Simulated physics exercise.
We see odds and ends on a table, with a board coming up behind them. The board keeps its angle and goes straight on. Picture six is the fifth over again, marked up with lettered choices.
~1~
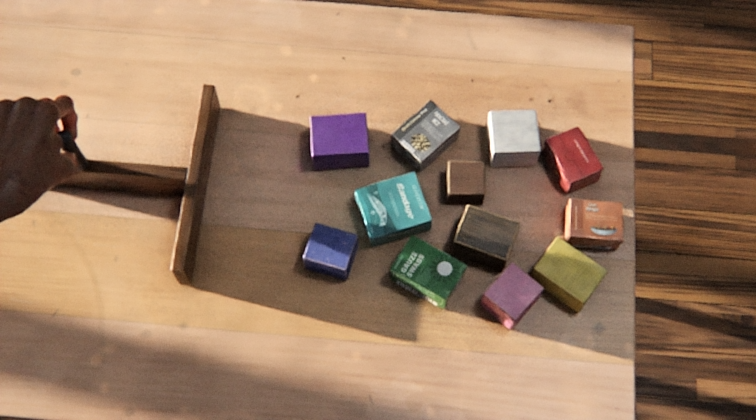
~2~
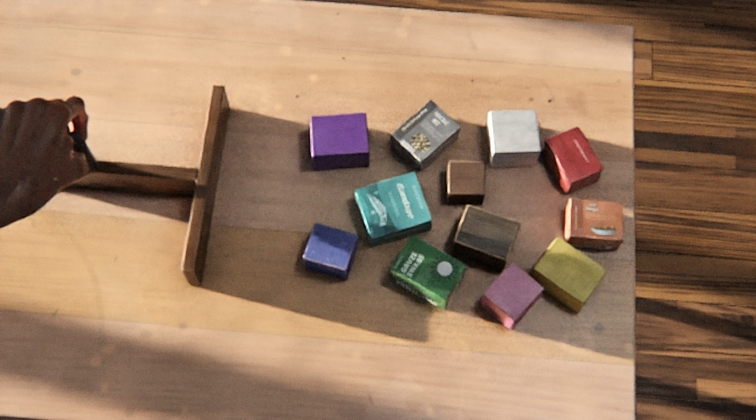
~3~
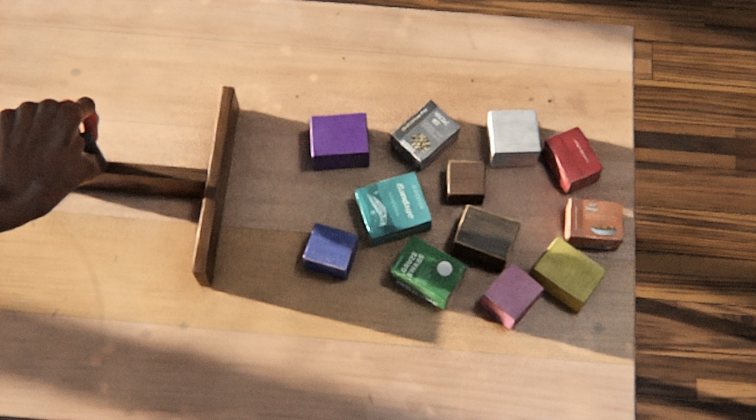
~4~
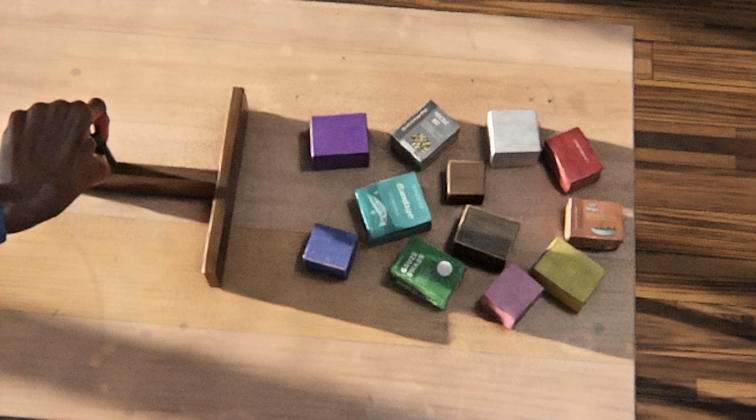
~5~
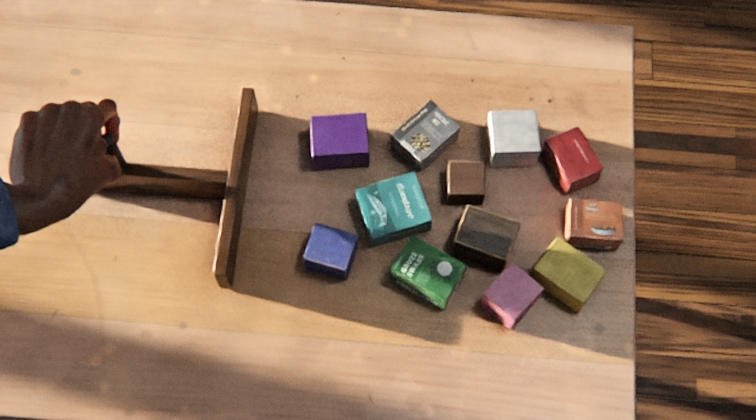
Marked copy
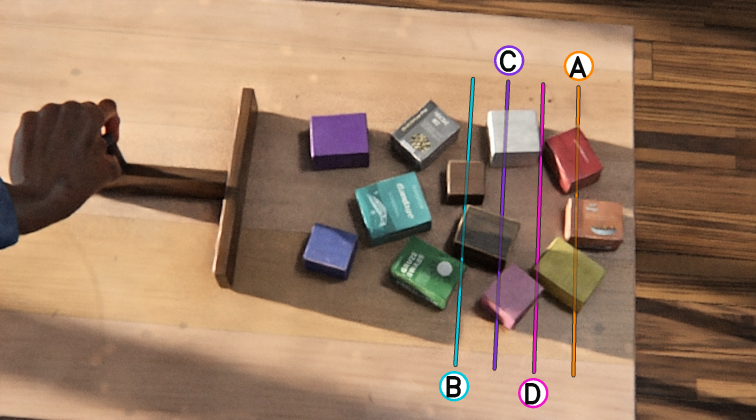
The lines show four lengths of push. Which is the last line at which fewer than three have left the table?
It should halt at C.
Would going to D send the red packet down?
By then, yes.
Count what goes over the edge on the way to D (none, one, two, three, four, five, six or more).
In all, three.
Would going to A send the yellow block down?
Yes.
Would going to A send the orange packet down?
Yes.
On the marked copy, A at (576, 223); B at (465, 214); C at (502, 217); D at (539, 220).
Taking C. A third of the way, board (330, 185); grey packet (435, 136); purple block (371, 147).
Two thirds of the way, board (427, 193); red packet (601, 161); yellow block (583, 286).
When it is over, board (501, 199); orange packet (631, 230); yellow block (624, 317); none fallen.
As for the rest, A drops six; B is within the limit but short; D drops three.
